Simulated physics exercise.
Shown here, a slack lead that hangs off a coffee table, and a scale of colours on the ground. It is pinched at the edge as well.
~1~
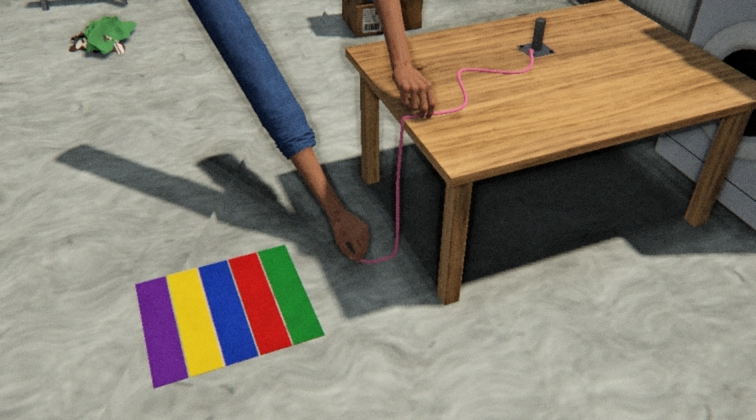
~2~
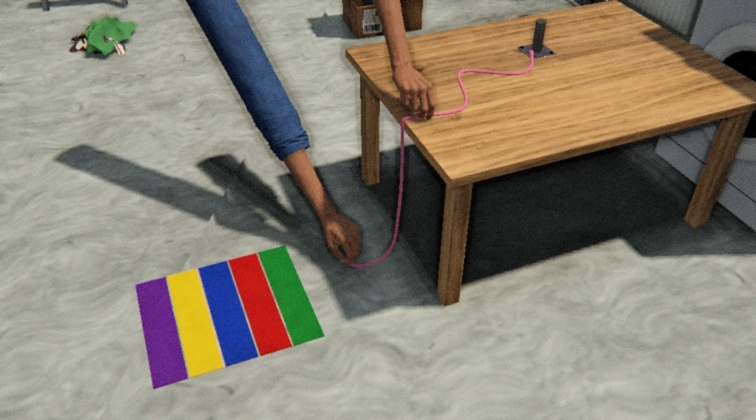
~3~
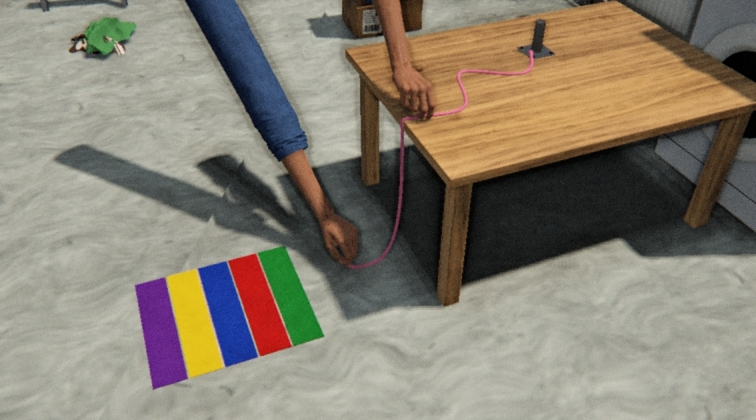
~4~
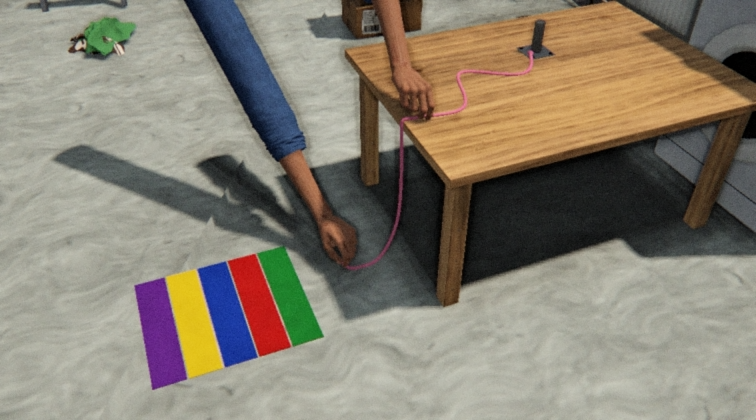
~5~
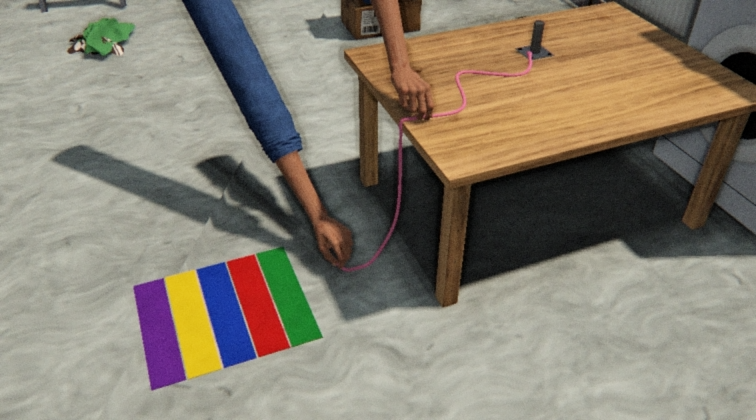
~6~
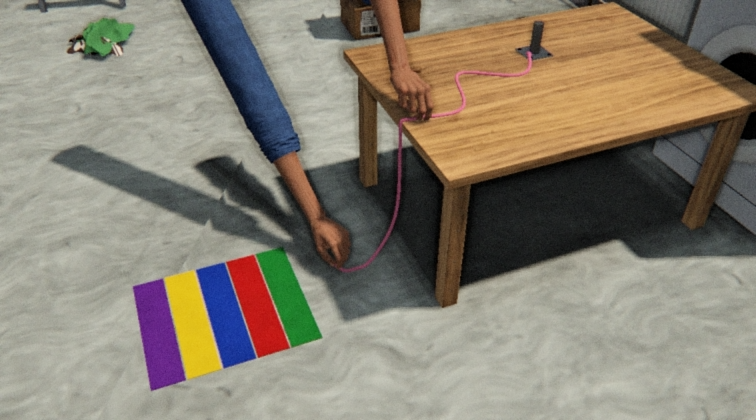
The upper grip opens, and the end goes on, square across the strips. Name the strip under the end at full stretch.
It halts on the yellow strip.
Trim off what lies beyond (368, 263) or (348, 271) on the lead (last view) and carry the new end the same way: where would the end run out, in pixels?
Try by try, around (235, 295) and (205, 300).
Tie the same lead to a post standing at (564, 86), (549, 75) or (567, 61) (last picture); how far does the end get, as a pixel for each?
In that order: (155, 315), (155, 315) and (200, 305).
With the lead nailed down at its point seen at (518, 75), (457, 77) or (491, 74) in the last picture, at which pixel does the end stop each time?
About (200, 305), (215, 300) and (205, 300).
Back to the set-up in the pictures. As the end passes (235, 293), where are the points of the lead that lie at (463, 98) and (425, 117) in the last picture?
At (403, 97), then (376, 141).
Soon after, end near (235, 293); over blue.
After that, end near (200, 303); over yellow.
At the stop, end near (179, 309); over yellow. Over yellow.
